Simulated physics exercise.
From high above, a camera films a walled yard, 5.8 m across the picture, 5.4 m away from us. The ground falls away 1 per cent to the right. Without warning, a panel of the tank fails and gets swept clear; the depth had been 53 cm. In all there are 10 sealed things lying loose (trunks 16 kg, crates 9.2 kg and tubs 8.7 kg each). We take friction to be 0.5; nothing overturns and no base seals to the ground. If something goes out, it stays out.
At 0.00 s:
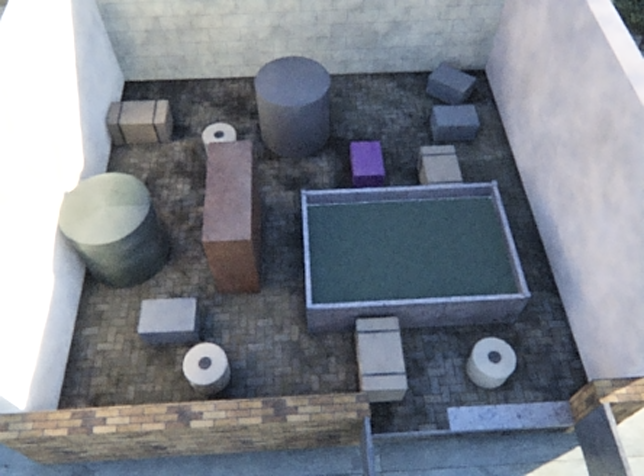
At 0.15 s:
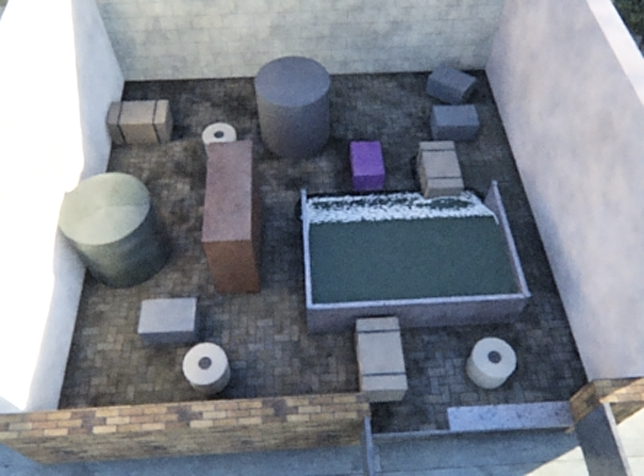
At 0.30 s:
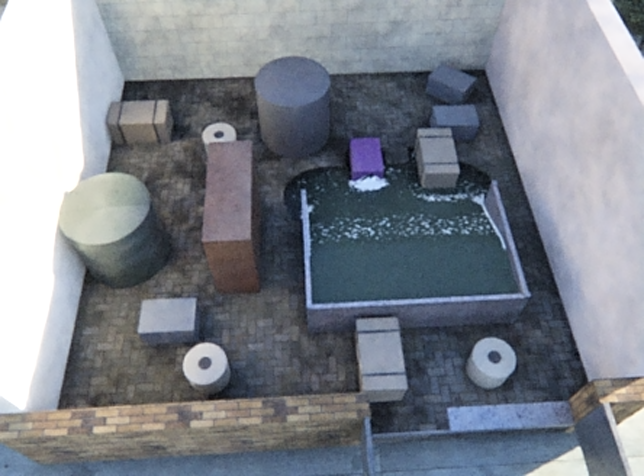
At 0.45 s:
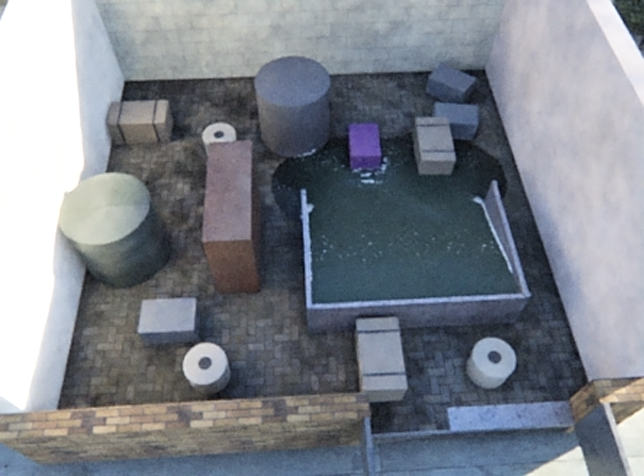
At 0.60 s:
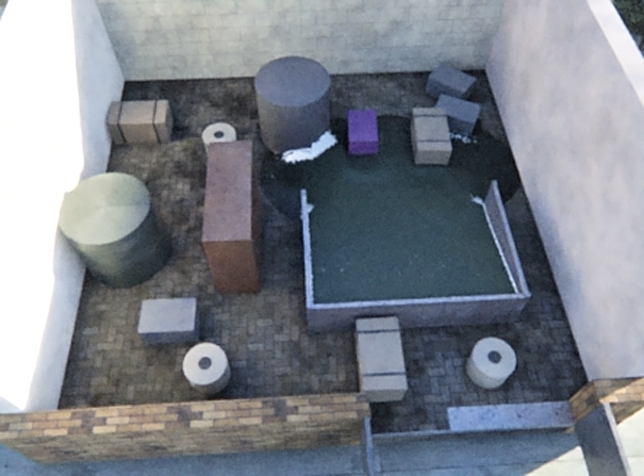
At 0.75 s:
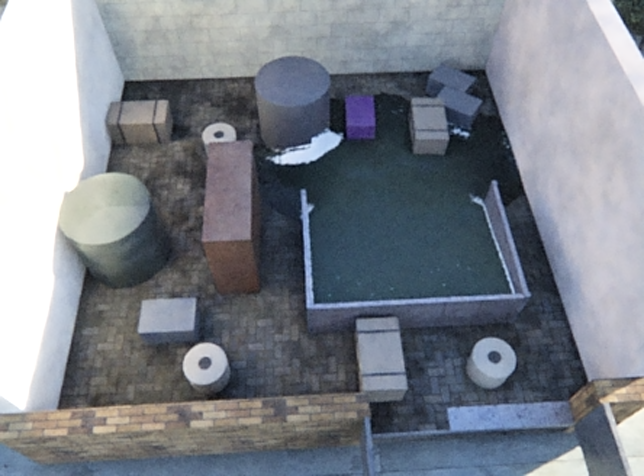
A rectangular tank of dark green water sits right of centre in a walled, brick-paved yard seen from high above by a still camera. Around it stand a purple crate and a tan box behind, grey blocks, pale tubs, a tall reddish-brown block and large cylinders. The tank's back panel gives way, and foaming water spreads backward, pushing the purple crate, tan box and then a grey block slightly.
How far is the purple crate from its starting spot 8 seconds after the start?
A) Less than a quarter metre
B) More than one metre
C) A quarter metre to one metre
More than one metre.
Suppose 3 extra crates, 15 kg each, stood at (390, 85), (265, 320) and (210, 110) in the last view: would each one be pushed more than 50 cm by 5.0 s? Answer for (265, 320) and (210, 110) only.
So that's behind the line and then across the line.
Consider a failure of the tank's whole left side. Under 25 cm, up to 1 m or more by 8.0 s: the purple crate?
What happens next is that the purple crate drifts partway.
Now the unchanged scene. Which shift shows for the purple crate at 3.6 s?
I'd put it at around 140 cm.
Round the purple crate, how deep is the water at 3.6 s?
Somewhere close to 14 cm.
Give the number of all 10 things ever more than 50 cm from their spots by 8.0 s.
7.
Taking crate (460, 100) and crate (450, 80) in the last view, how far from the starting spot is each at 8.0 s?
Taking them in turn, the shifts are 200 cm and 300 cm.
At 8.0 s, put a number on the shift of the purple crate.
I'd say close to 300 centimetres.
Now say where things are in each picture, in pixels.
In the first frame, the purple crate at (367, 158), on the bottom; 3.4 m2 under water; 0 of 10 have shifted.
In the second frame, the purple crate at (367, 158), on the bottom; 4.4 m2 under water; 1 of 10 have shifted.
In the third frame, the purple crate at (367, 155) rests on the ground, 6 cm from its start; water covers 5.6 m2; 2 of 10 have shifted.
In the fourth frame, the purple crate at (365, 140) rests on the ground, 31 cm from its start; 7.1 m2 under water; 2 of 10 have shifted.
In the fifth frame, the purple crate at (363, 125) rests on the ground, 59 cm from its start; water covers 8.4 m2; 3 of 10 have shifted.
In the sixth frame, the purple crate at (360, 111) rests on the ground, 87 cm from its start; water covers 9.6 m2; 3 of 10 have shifted.
After 1.6 s the purple crate is near (361, 63), 1.8 m from its start, afloat; 0 of 10 are out; 4 afloat.
After 3.6 s the purple crate is near (328, 86), 1.4 m from its start, afloat; 0 of 10 are out; 6 afloat.
After 5.6 s the purple crate is near (233, 89), 2.3 m from its start, afloat; 0 of 10 are out; 6 afloat.
After 8.0 s the purple crate is near (168, 120), 2.8 m from its start, afloat; 0 of 10 are out; 6 afloat.
